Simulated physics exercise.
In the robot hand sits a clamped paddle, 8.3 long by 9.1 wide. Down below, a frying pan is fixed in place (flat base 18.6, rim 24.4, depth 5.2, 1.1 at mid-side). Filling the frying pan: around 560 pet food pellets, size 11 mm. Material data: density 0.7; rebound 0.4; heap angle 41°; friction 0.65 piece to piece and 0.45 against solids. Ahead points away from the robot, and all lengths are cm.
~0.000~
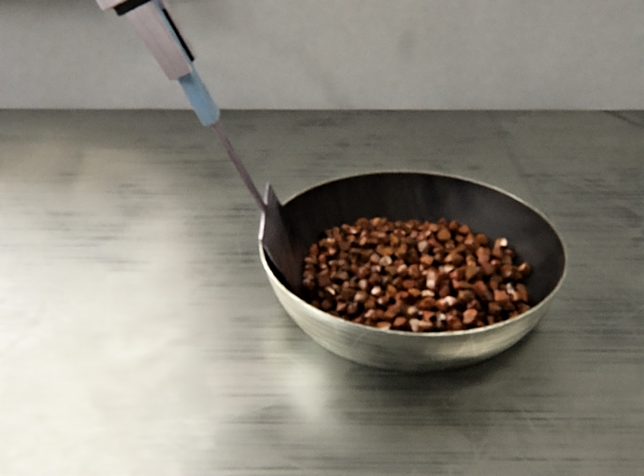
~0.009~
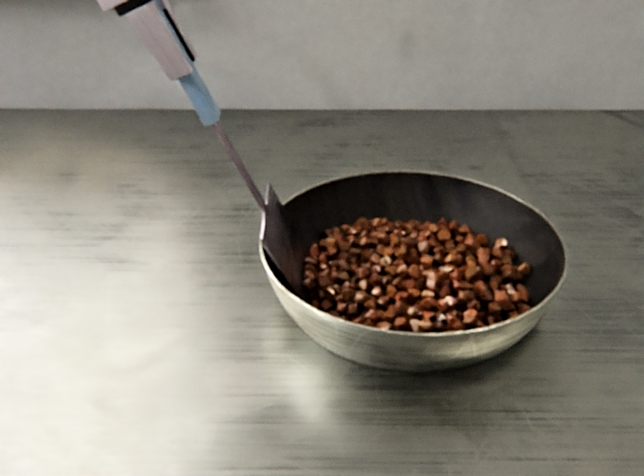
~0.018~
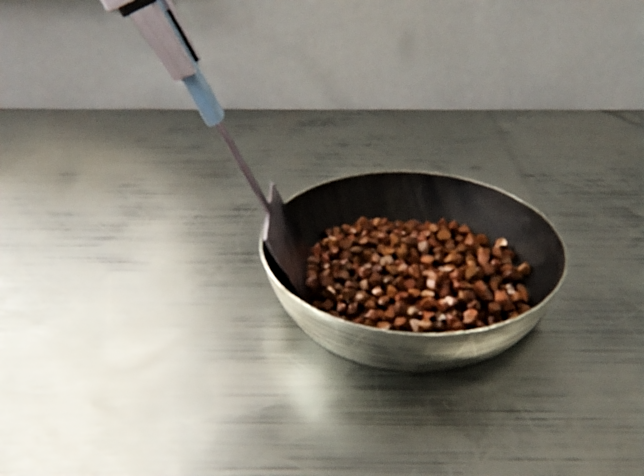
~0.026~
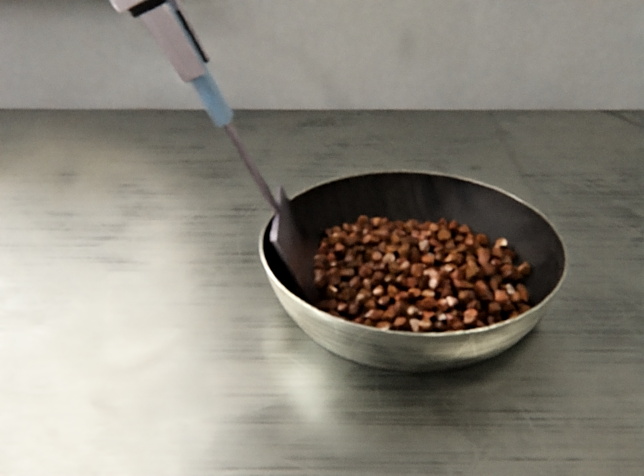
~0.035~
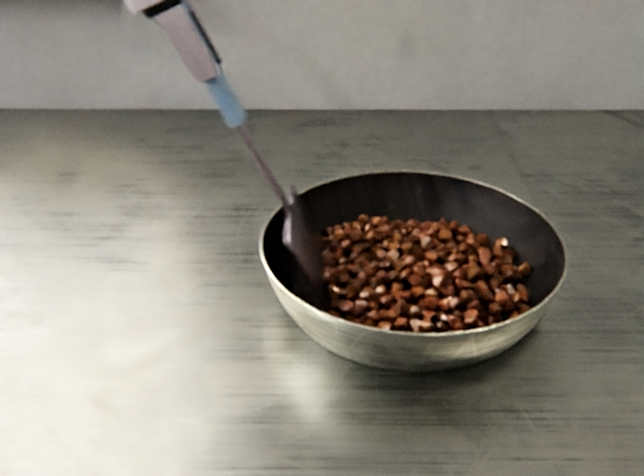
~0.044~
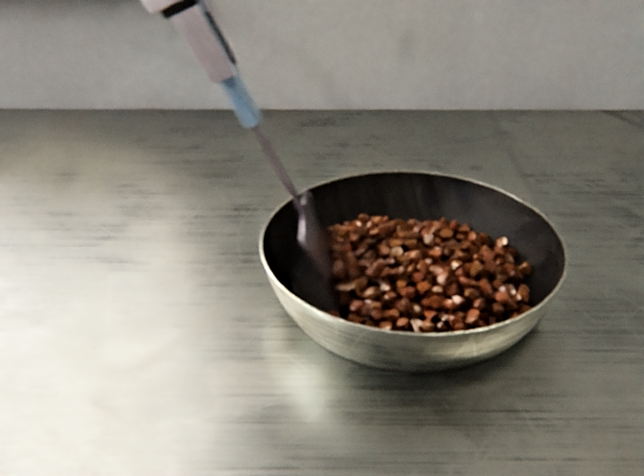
A heap of brown pellets sat in a round pan while a paddle held from above at the left edge stayed nearly still at first, then slid rightward, nudging the near pellets along.
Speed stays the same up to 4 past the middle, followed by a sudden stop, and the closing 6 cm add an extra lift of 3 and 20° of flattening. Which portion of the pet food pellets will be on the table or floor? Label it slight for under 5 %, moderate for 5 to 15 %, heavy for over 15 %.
Label: Moderate.
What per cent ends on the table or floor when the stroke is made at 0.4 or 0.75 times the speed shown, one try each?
I'd say near 0 and then near 5 per cent.
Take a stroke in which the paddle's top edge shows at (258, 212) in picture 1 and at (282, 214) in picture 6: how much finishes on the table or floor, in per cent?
0 %.
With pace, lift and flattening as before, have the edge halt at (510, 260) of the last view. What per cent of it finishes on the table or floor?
Estimate: Approx. 30 %.
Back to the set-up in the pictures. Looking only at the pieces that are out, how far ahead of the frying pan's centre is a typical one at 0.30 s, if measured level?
Roughly 18 cm.
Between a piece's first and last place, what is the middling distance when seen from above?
Around 4 cm, measured level.
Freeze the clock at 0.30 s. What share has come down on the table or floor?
Share at that moment: About 8 %.
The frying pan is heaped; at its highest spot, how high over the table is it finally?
Height at rest: Roughly 6.5 cm.
After 0.07 s, sloping 64°, highest piece 6 above the table; 561 in the frying pan.
After 0.09 s, sloping 58°, highest piece 7 above the table; 561 in the frying pan.
After 0.30 s, sloping 45°, highest piece 7 above the table; 508 in the frying pan, 42 on the table or floor, 11 on the blade or in flight.
After 1.35 s, sloping 45°, highest piece 6 above the table; 506 in the frying pan, 55 on the table or floor.
At rest, 506 in the frying pan, 55 on the table or floor. That is 10 % on the table or floor.
